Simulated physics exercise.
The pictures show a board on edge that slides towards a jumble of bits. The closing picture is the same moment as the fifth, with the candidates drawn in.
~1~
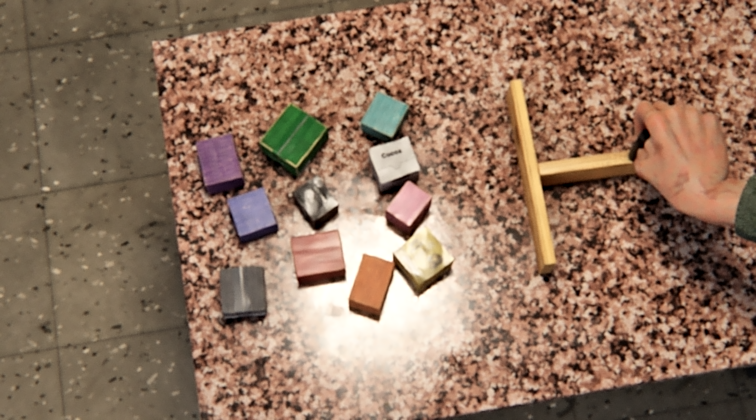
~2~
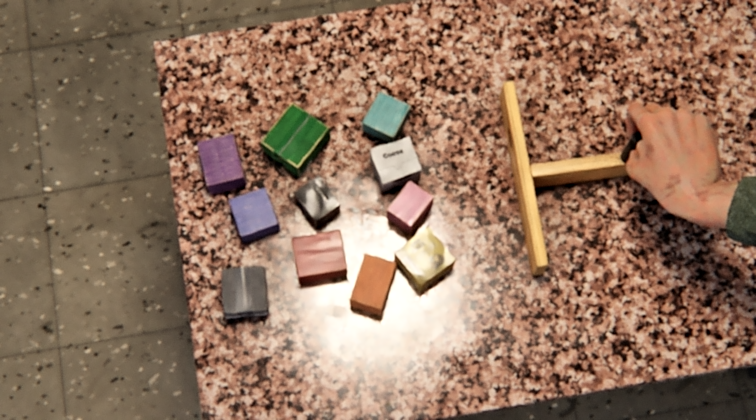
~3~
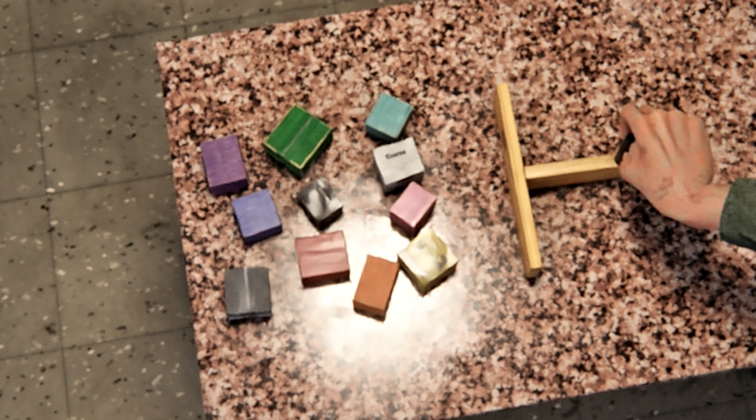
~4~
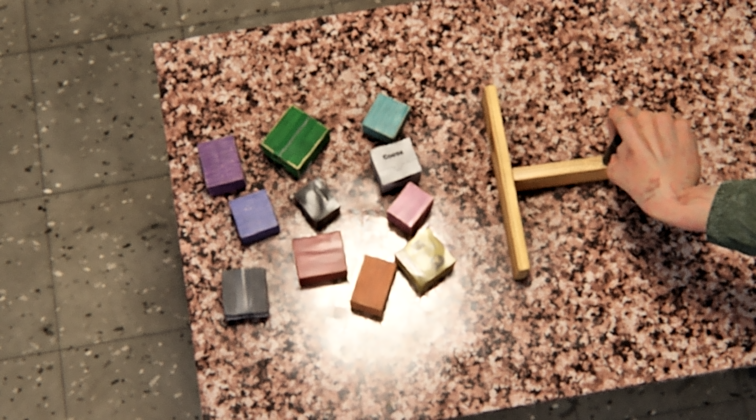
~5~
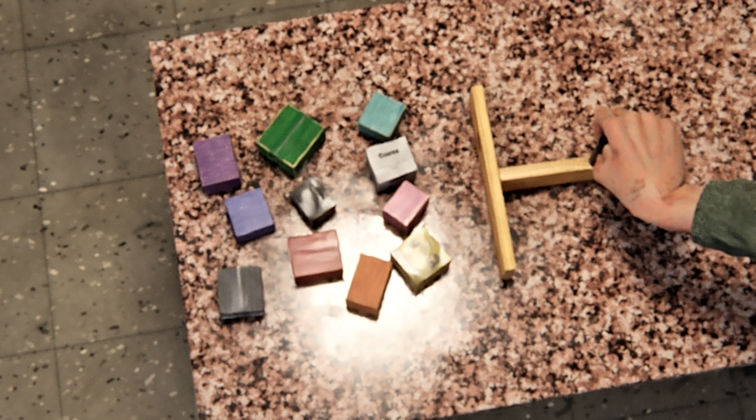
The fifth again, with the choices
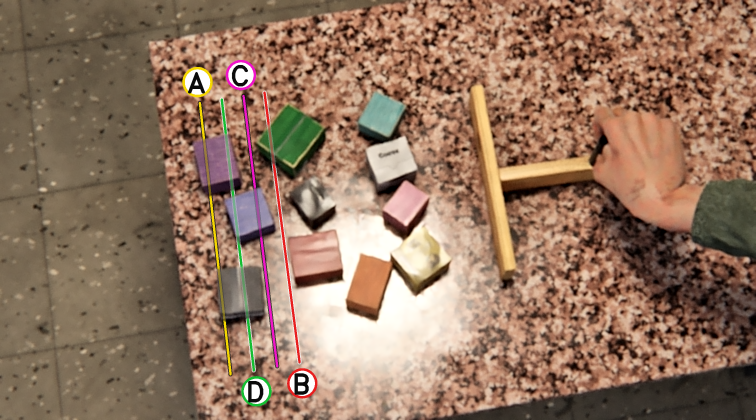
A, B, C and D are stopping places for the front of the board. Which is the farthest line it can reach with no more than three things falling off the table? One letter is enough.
Stop at C.
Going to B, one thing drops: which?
The purple block.
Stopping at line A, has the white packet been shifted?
Yes.
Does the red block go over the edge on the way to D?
Yes.
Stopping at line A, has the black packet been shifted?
By then, yes.
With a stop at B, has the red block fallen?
No.
On the marked copy, A at (215, 234); B at (282, 223); C at (260, 227); D at (237, 231).
Taking C. A third of the way, board (410, 189); red block (309, 257); turquoise block (366, 123).
Two thirds of the way, board (325, 204); purple block (204, 165); grey box (227, 298).
When it is over, board (262, 214); purple block over the edge; blue block over the edge; two fallen.
As for the rest, A drops six; B is within the limit but short; D drops four.
